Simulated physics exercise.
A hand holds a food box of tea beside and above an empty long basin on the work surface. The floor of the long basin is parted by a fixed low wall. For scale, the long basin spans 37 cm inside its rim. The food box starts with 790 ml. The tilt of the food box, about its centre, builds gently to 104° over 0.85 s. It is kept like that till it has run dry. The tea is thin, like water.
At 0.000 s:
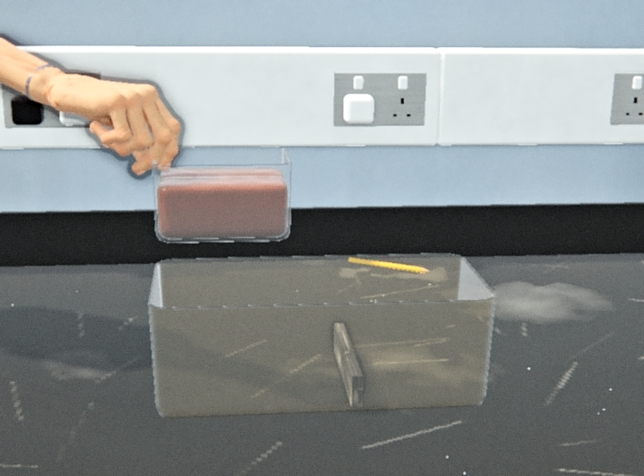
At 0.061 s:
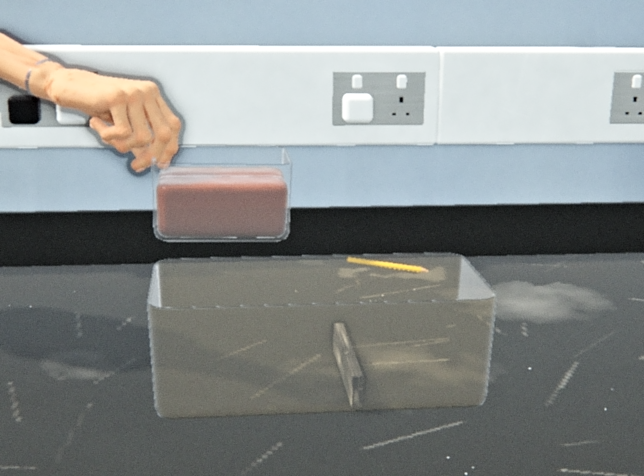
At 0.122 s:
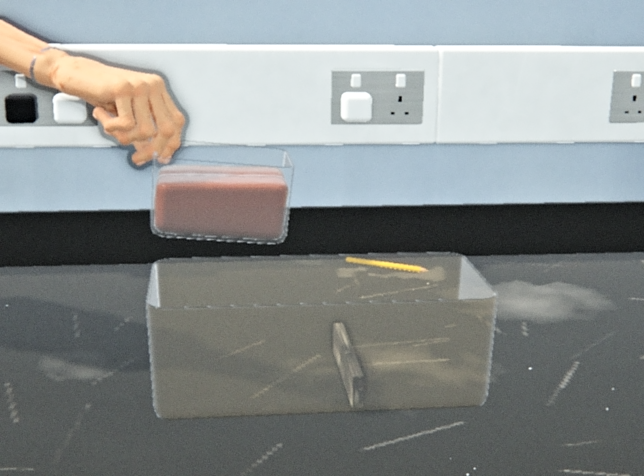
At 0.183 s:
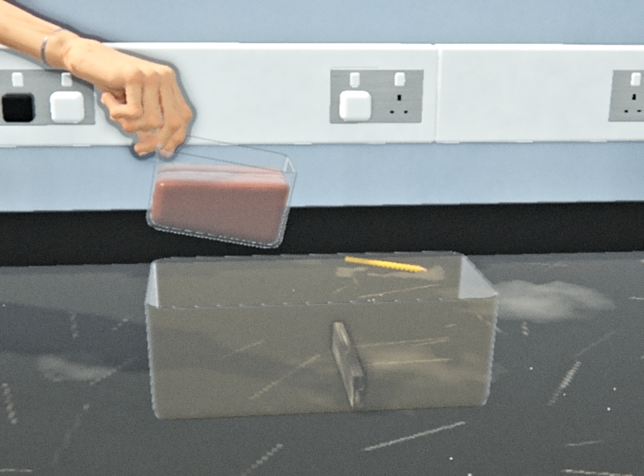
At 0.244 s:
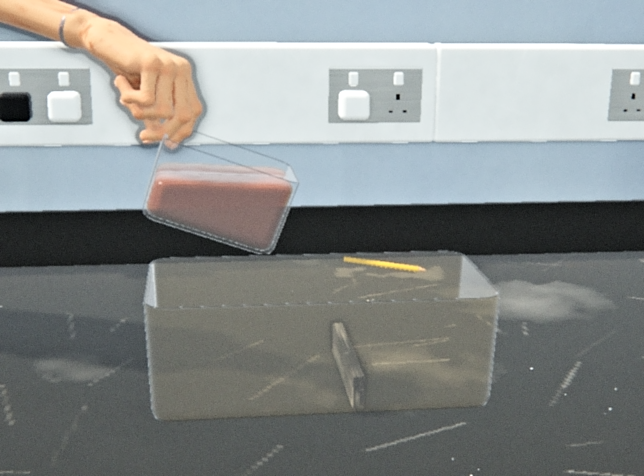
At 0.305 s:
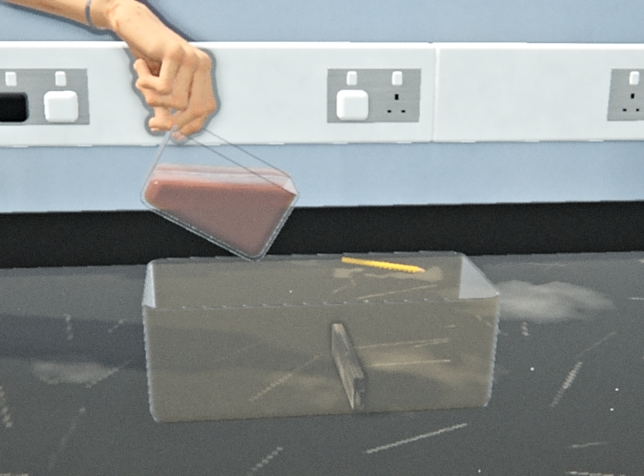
A hand gradually tilts a clear box of reddish-brown liquid rightward above a long basin.
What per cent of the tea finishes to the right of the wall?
About 37 per cent.
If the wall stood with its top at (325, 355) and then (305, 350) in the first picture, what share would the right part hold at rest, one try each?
First 60, then 75 per cent.
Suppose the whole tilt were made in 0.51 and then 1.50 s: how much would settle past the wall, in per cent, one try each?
First 20, then 50 per cent.
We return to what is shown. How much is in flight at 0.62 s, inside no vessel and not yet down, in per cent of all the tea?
Some 28 per cent.
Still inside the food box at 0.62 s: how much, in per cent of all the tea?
About 34 per cent.
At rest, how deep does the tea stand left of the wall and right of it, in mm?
Left about 14 mm, right about 14 mm.
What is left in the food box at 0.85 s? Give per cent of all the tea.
Some 10 per cent.
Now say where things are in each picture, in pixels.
In the first frame, it leans 0°; its right rim is at (287, 157); the tea meets the walls at (158, 177) and (285, 176); the long basin's rim runs from (154, 284) to (478, 277); the wall's top is at (347, 349).
In the second frame, it leans 1°; its right rim is at (288, 157); the tea meets the walls at (157, 176) and (285, 176).
In the third frame, it leans 5°; its right rim is at (289, 160); the tea meets the walls at (158, 175) and (285, 175).
In the fourth frame, it leans 11°; its right rim is at (292, 166); the tea meets the walls at (156, 173) and (287, 176).
In the fifth frame, it leans 20°; its right rim is at (294, 176); the tea meets the walls at (153, 172) and (290, 176).
In the sixth frame, it leans 30°; its right rim is at (294, 188); the tea meets the walls at (148, 172) and (291, 178); 1 per cent is over the edge.
After 0.62 s the tilt is 86° and 35 per cent is still to pour, 18 is left of the wall and 18 right of it.
After 0.85 s the tilt is 104° and 9 per cent is still to pour, 49 is left of the wall and 38 right of it.
After 1.09 s the tilt is 104° and 1 per cent is still to pour, 60 is left of the wall and 37 right of it.
After 1.35 s the tilt is 104° and 0 per cent is still to pour, 62 is left of the wall and 37 right of it.
In the end 62 per cent lies left of the wall, 37 right of it and 1 outside.
